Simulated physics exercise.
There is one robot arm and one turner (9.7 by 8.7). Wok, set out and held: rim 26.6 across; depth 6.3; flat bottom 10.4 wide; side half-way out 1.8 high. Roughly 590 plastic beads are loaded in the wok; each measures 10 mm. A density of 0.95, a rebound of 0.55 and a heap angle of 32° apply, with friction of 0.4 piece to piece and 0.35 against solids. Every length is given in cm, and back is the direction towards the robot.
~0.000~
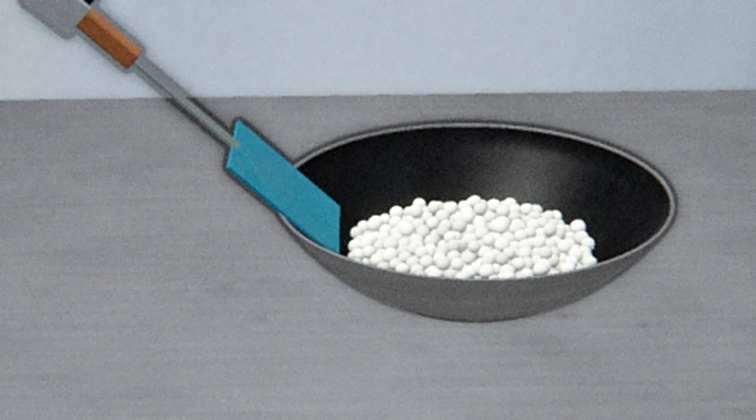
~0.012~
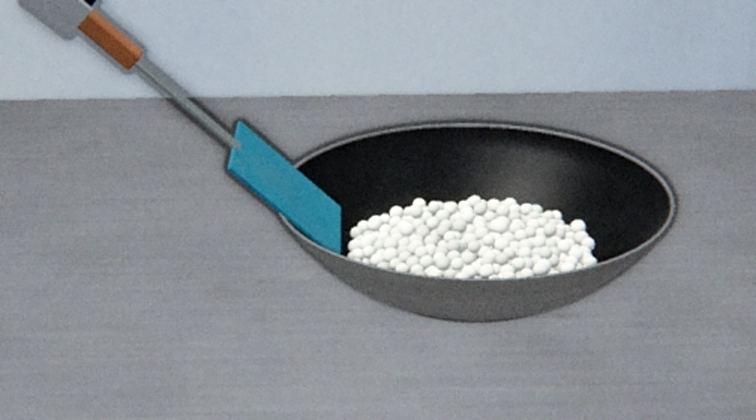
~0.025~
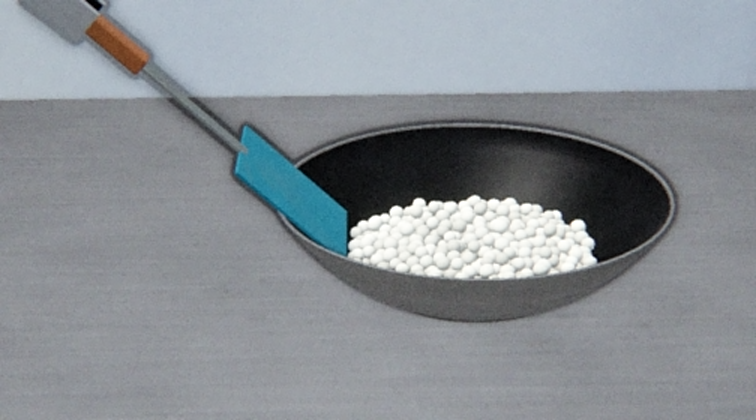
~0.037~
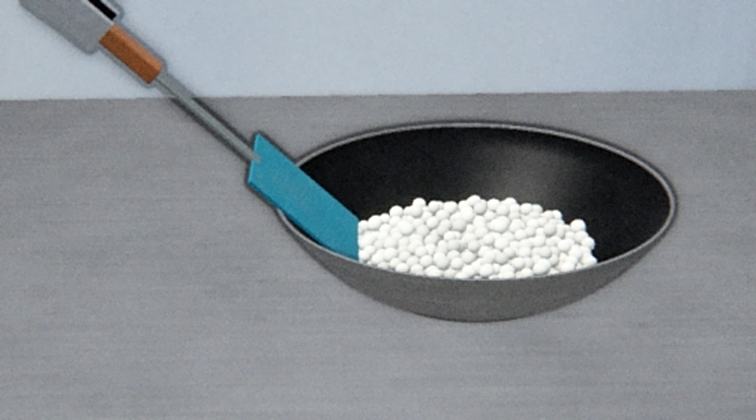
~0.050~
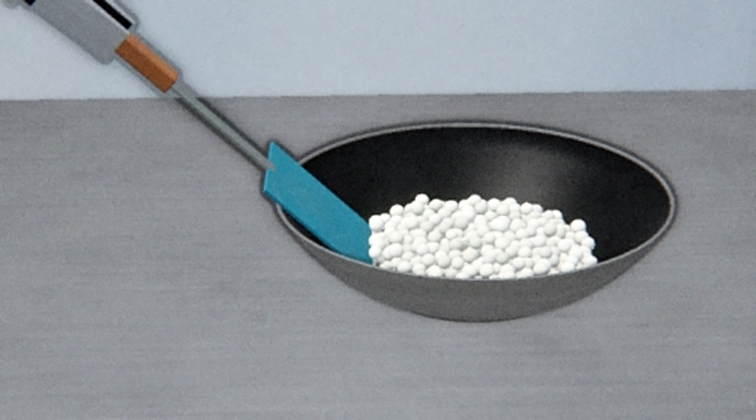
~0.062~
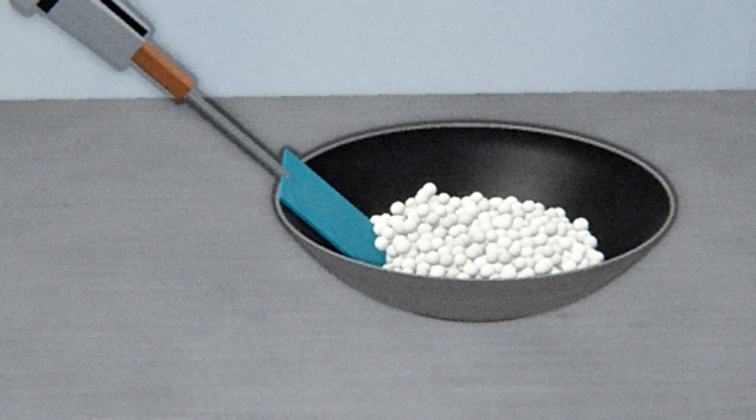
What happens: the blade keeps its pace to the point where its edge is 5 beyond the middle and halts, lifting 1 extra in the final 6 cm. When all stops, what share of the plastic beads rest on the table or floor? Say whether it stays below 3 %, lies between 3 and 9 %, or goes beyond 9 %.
It stays below 3 %.
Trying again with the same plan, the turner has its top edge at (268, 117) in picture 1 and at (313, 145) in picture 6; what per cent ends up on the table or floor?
Near 0 in a hundred.
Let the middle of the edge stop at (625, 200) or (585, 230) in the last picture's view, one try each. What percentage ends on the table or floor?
Close to 45 and close to 10 per cent, respectively.
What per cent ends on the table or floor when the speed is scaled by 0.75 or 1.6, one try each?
Some 0 and 5 per cent.
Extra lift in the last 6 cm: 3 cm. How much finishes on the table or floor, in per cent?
Some 0 in a hundred.
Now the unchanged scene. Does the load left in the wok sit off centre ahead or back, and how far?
Ahead of centre, roughly 4.5 centimetres.
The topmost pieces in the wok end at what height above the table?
It reaches around 6.5 cm.
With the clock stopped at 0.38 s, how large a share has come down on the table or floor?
It works out to about 0 in a hundred.
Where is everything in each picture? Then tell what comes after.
In the first frame, turner top edge at (233, 143), sloping 44°; upper third of the load around (471, 243), from x 355 to 590, top at y 205; 588 in the wok.
In the second frame, turner top edge at (234, 144), sloping 44°; upper third of the load around (471, 243), from x 355 to 590, top at y 205.
In the third frame, turner top edge at (241, 149), sloping 44°; upper third of the load around (471, 243), from x 355 to 590, top at y 205.
In the fourth frame, turner top edge at (253, 157), sloping 44°; upper third of the load around (471, 243), from x 355 to 590, top at y 205.
In the fifth frame, turner top edge at (268, 166), sloping 44°; upper third of the load around (471, 242), from x 355 to 590, top at y 200.
In the sixth frame, turner top edge at (283, 173), sloping 44°; upper third of the load around (473, 238), from x 355 to 595, top at y 190; 588 in the wok.
After 0.11 s, sloping 44°, highest piece 7 above the table; 588 in the wok.
After 0.16 s, sloping 44°, highest piece 7 above the table; 588 in the wok.
After 0.38 s, sloping 44°, highest piece 6 above the table; 588 in the wok.
After 1.43 s, sloping 44°, highest piece 6 above the table; 588 in the wok.
At rest, 588 in the wok. That is 0 % on the table or floor.
